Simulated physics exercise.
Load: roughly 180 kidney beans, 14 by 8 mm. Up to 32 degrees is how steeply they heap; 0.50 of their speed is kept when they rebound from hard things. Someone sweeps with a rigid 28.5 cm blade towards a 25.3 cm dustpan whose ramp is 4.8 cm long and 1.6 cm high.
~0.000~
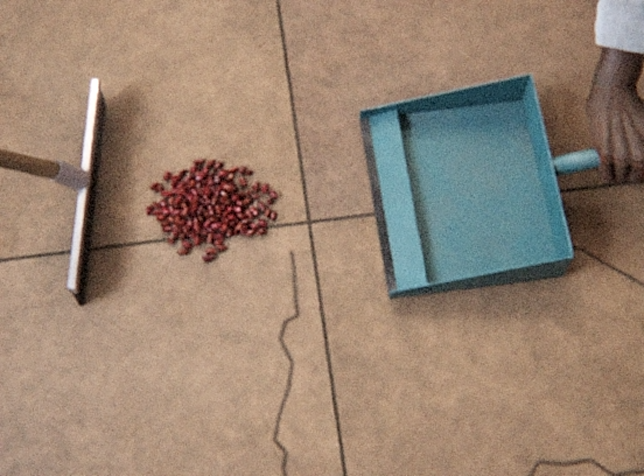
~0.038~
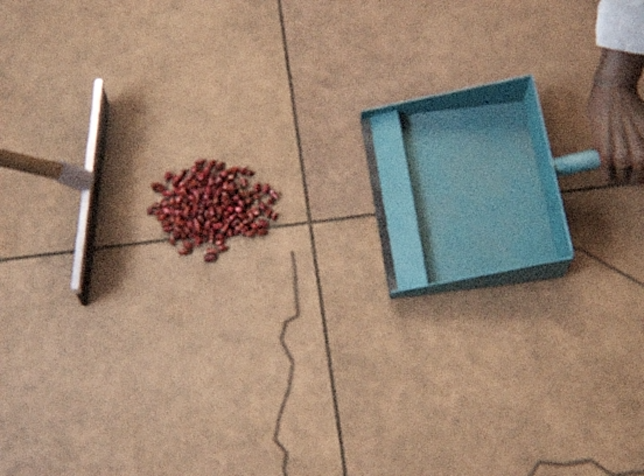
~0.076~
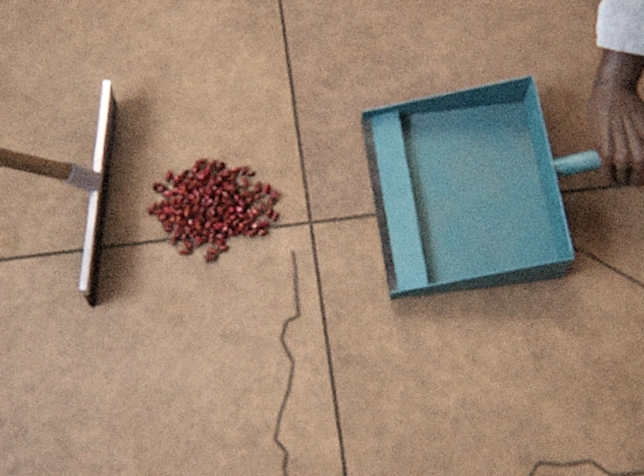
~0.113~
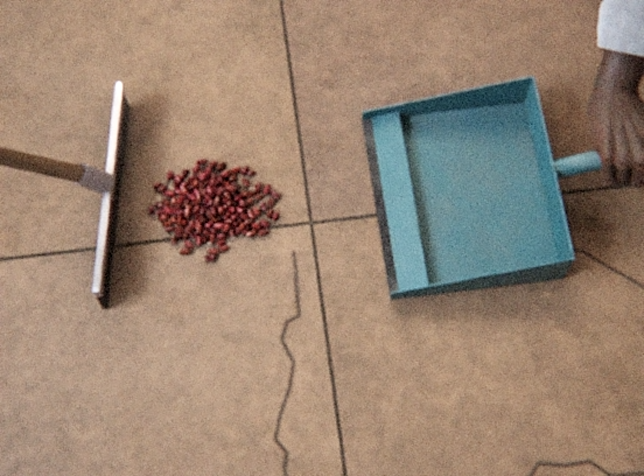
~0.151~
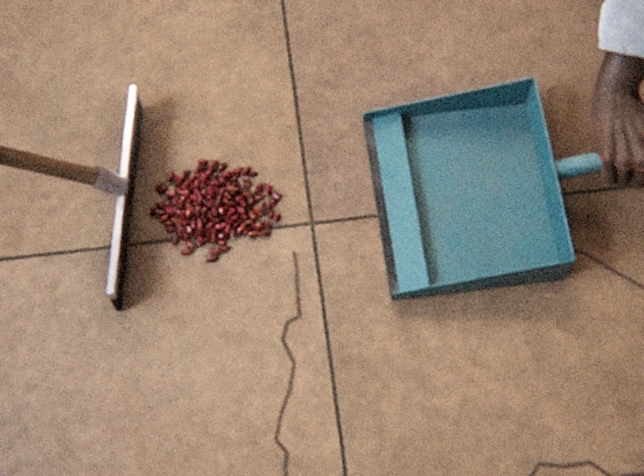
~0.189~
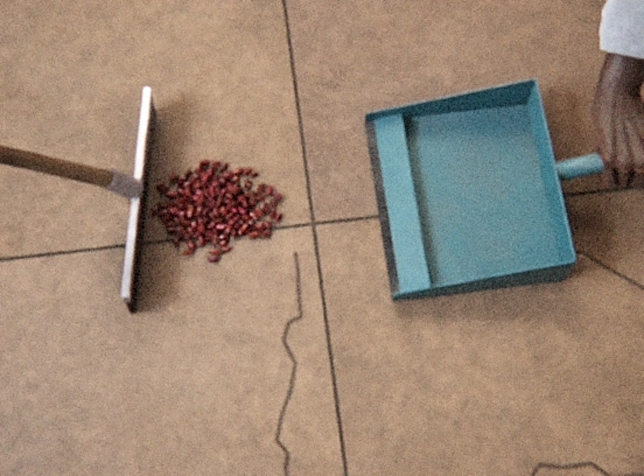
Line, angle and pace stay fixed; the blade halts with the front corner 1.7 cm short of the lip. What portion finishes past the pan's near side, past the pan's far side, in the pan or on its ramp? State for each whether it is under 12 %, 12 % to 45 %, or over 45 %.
Near side: A sprinkling; far side: A sprinkling; pan: A solid amount.
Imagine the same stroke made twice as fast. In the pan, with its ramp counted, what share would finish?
Near 45 %.
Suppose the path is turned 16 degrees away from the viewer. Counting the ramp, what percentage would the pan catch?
I'd put it at close to 20 percent.
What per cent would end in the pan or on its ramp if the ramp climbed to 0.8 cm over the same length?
I'd put it near 30 per cent, ramp counted.
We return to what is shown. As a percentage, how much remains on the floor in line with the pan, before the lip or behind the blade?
Roughly 70 percent.
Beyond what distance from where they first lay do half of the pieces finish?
22 cm or thereabouts.
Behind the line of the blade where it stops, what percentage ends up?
Estimate: Around 0 %.
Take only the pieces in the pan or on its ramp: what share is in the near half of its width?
Roughly 60 percent.
After 0.50 s, middle of the blade 17 cm from the lip; 0 % over the lip, far side 0 %, near side 0 %.
Then, at 0.70 s, middle of the blade 9 cm from the lip; 0 % over the lip, far side 0 %, near side 0 %.
Then, at 1.02 s, middle of the blade 4 cm from the lip; 25 % over the lip, far side 5 %, near side 5 %.
At rest (2.4 s), near side 5 %, far side 5 %, pan 20 %, in front of the lip or behind the blade 70 %.
